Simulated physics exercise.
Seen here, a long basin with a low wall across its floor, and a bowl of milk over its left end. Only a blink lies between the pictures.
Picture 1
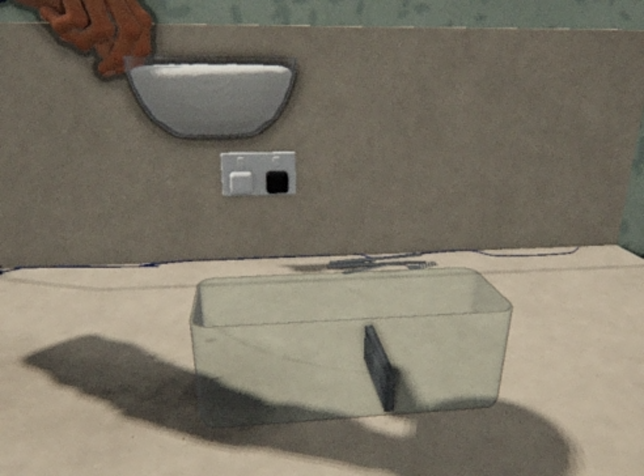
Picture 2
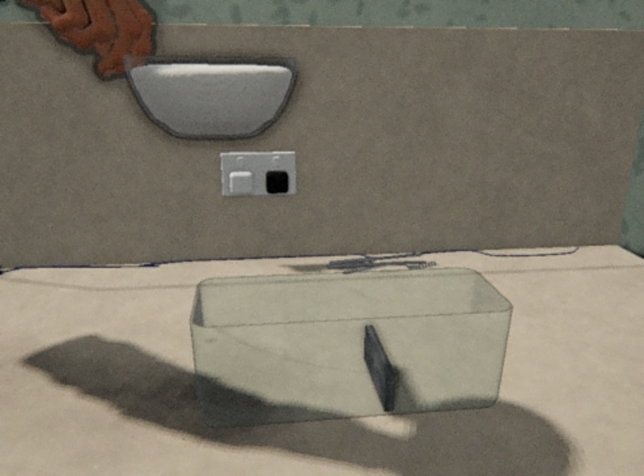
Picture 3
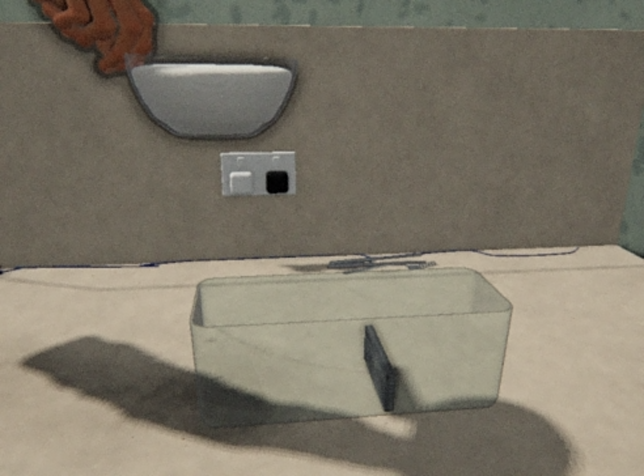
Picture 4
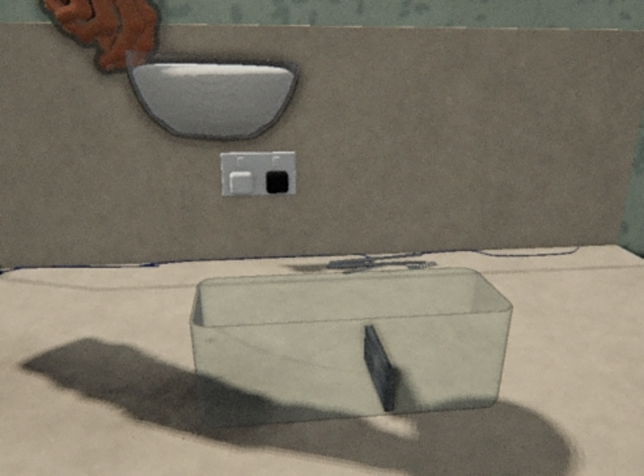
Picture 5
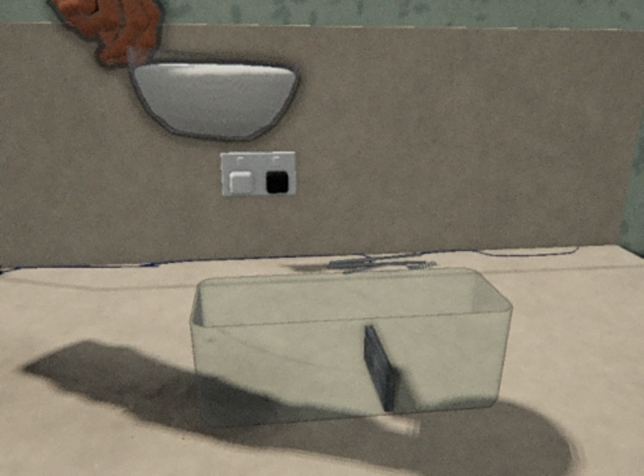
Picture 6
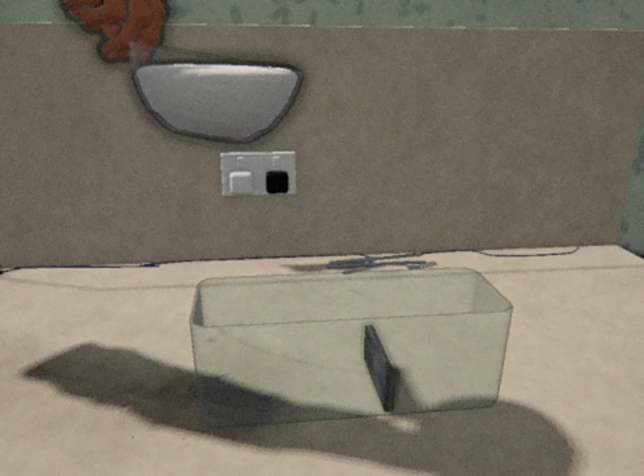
On a pale tabletop against a brown wall, a reddish-brown hand holds a bowl by its left rim above a long clear basin with a low divider; the bowl stays nearly still, then tilts slightly, its right side dipping.
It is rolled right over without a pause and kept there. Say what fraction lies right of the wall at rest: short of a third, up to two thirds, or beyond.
The share right of the wall is between a third and two thirds.
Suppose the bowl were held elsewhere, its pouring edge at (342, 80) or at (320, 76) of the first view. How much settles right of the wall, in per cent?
About 75 and 65 per cent.
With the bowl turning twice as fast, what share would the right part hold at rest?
Near 30 %.
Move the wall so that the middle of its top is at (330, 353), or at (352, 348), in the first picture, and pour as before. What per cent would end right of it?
The first gives 80 %, the second 70 %.
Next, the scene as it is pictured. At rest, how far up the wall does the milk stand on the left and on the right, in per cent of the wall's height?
The left part 40 per cent, the right part 50.
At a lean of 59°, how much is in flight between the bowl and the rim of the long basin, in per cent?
Close to 40 per cent.
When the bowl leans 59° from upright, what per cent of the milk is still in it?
Some 45 per cent.
A moment on, the bowl is tipped part way and 43 per cent is still to pour, 9 is left of the wall and 8 right of it.
Next, the bowl is tipped on its side and 2 per cent is still to pour, 41 is left of the wall and 46 right of it.
Then the bowl is tipped right over and 0 per cent is still to pour, 51 is left of the wall and 47 right of it.
Later the bowl is tipped right over and 0 per cent is still to pour, 51 is left of the wall and 47 right of it.
At rest 51 per cent lies left of the wall, 47 right of it and 2 outside.
